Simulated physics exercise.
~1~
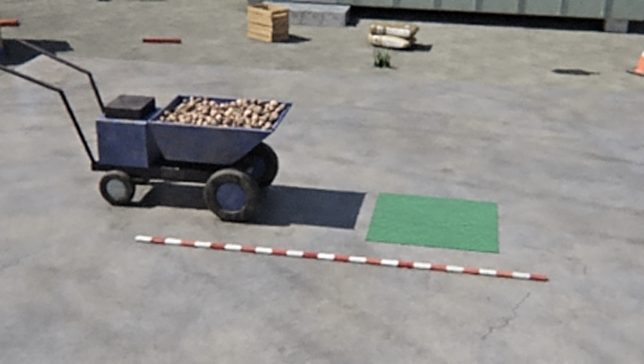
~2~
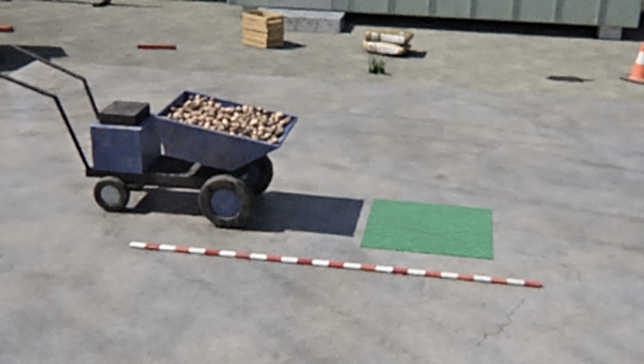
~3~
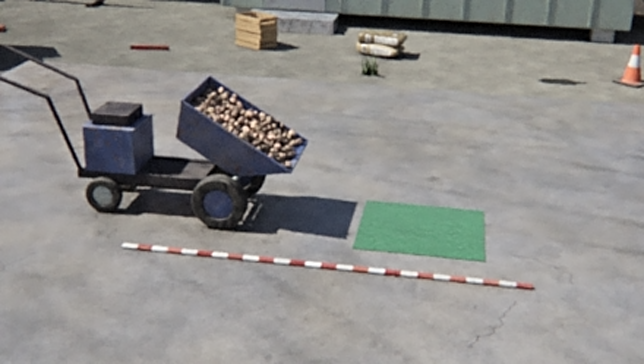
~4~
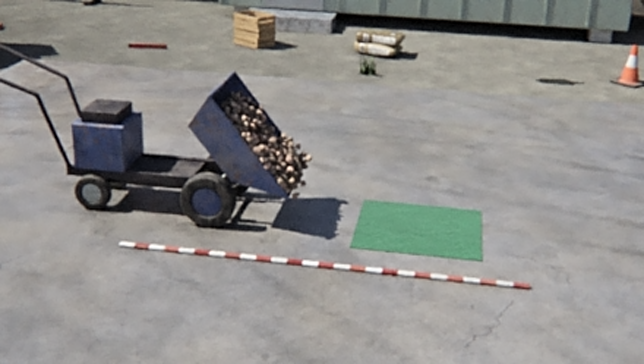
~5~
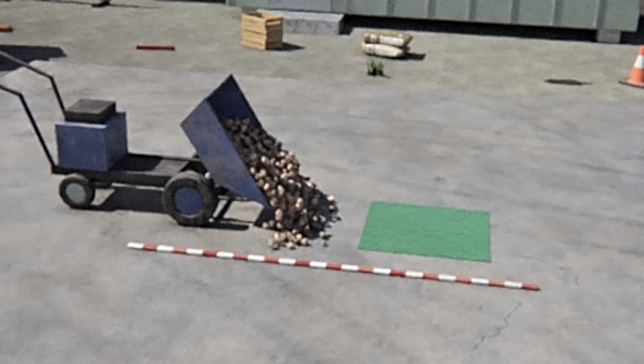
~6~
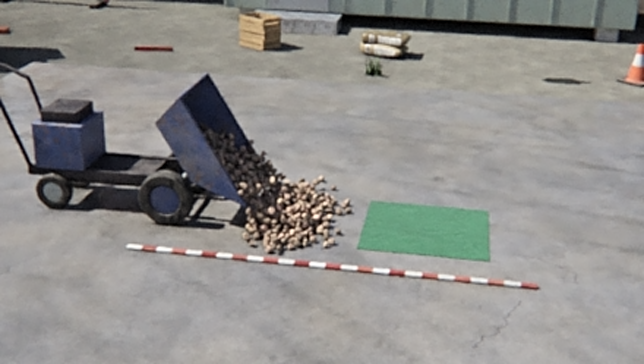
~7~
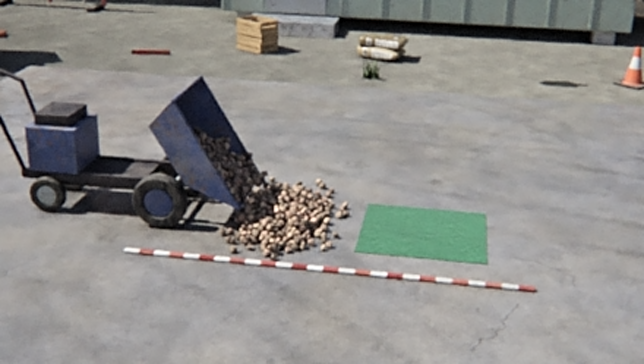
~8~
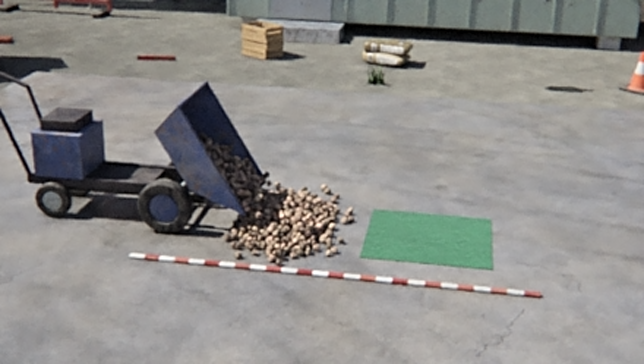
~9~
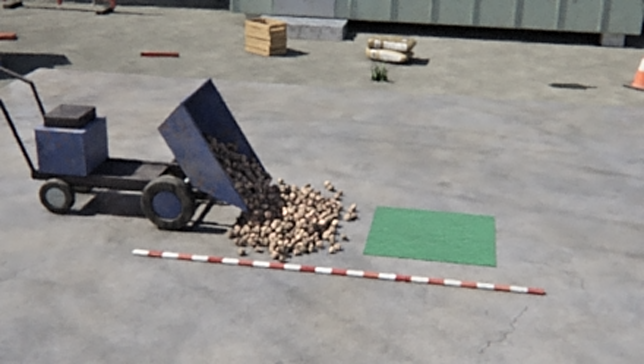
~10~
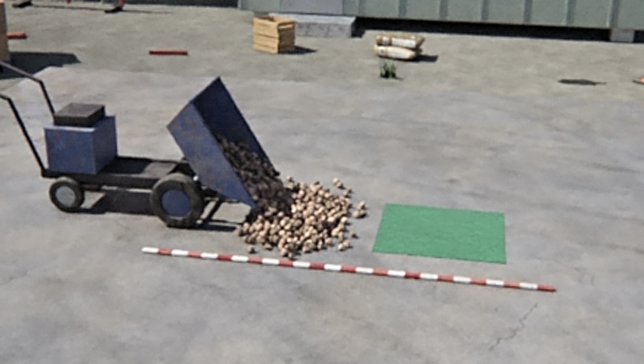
A blue barrow tips its tray, backs left, and leaves stones piled short of the green sheet.
